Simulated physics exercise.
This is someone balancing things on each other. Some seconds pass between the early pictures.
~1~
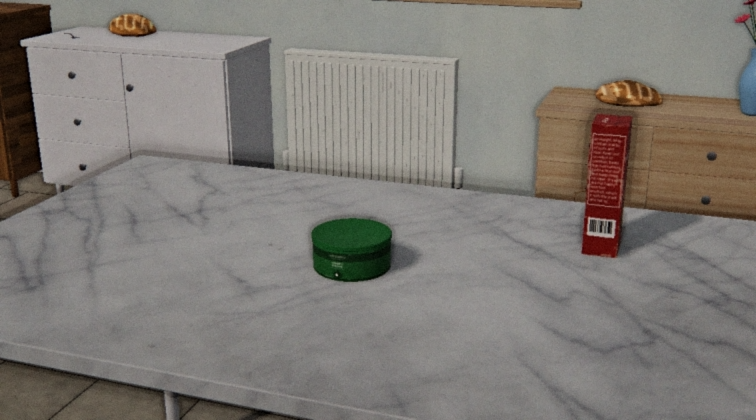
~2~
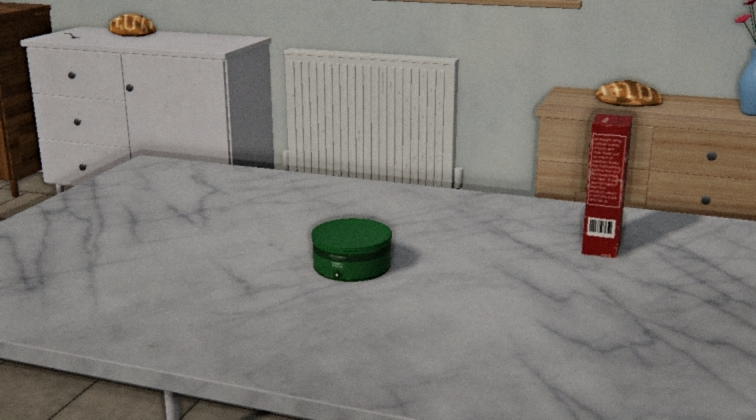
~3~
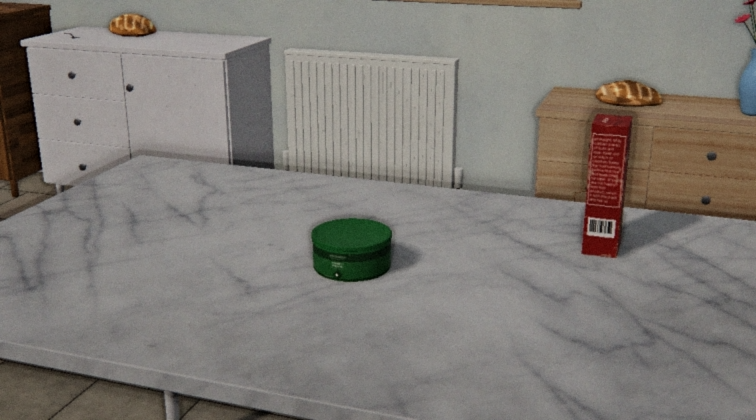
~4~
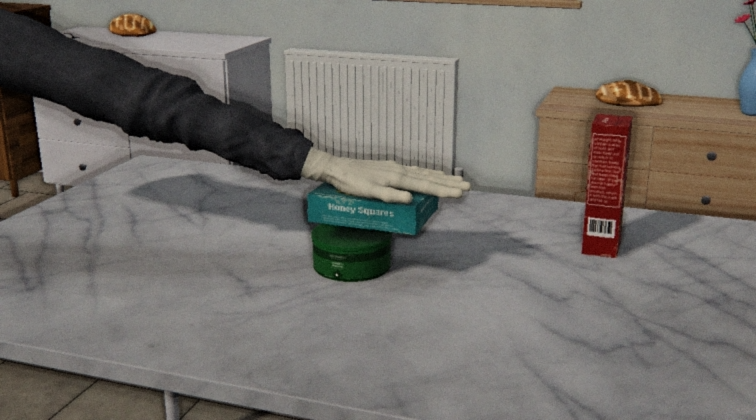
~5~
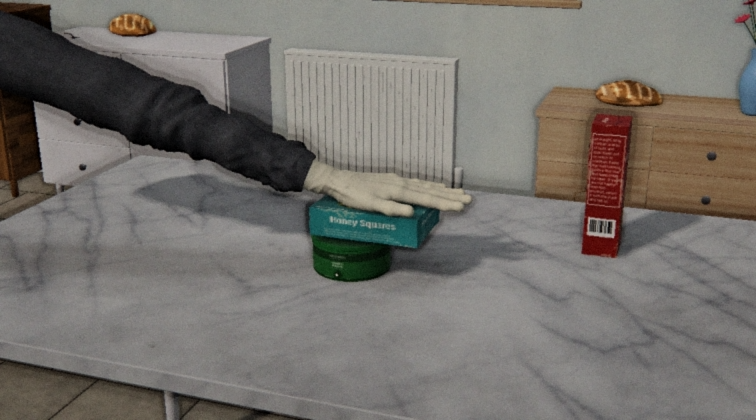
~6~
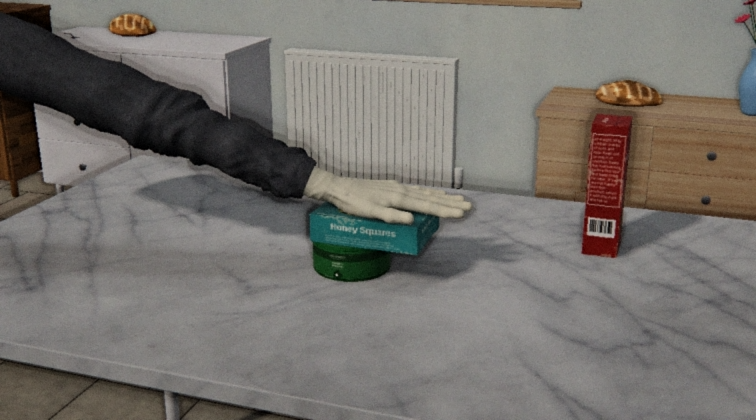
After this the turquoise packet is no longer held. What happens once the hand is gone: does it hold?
Outcome: The pile stays up.
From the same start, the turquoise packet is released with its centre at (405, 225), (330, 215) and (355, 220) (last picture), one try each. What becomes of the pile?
In the first case it loses its balance; in the second case it stays up; in the third case it holds.
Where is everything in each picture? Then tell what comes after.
The last thing is not in view yet; red carton (607, 186), in the first picture.
The last thing is not in view yet; red carton (607, 186), in the second picture.
The last thing is not in view yet; red carton (607, 186), in the third picture.
On its way; turquoise packet (374, 202); red carton (607, 186), in the fourth picture.
On its way; turquoise packet (376, 215); red carton (607, 186), in the fifth picture.
Set down, still held; turquoise packet (376, 221); red carton (607, 186), in the sixth picture.
Then, 0.20 s after the last picture, nothing has stirred.
Then, 0.40 s after the last picture, turquoise packet resting near (376, 222).
At rest, all 3 in place. Seen from the same camera at the end, turquoise packet near (376, 222). The pile holds.
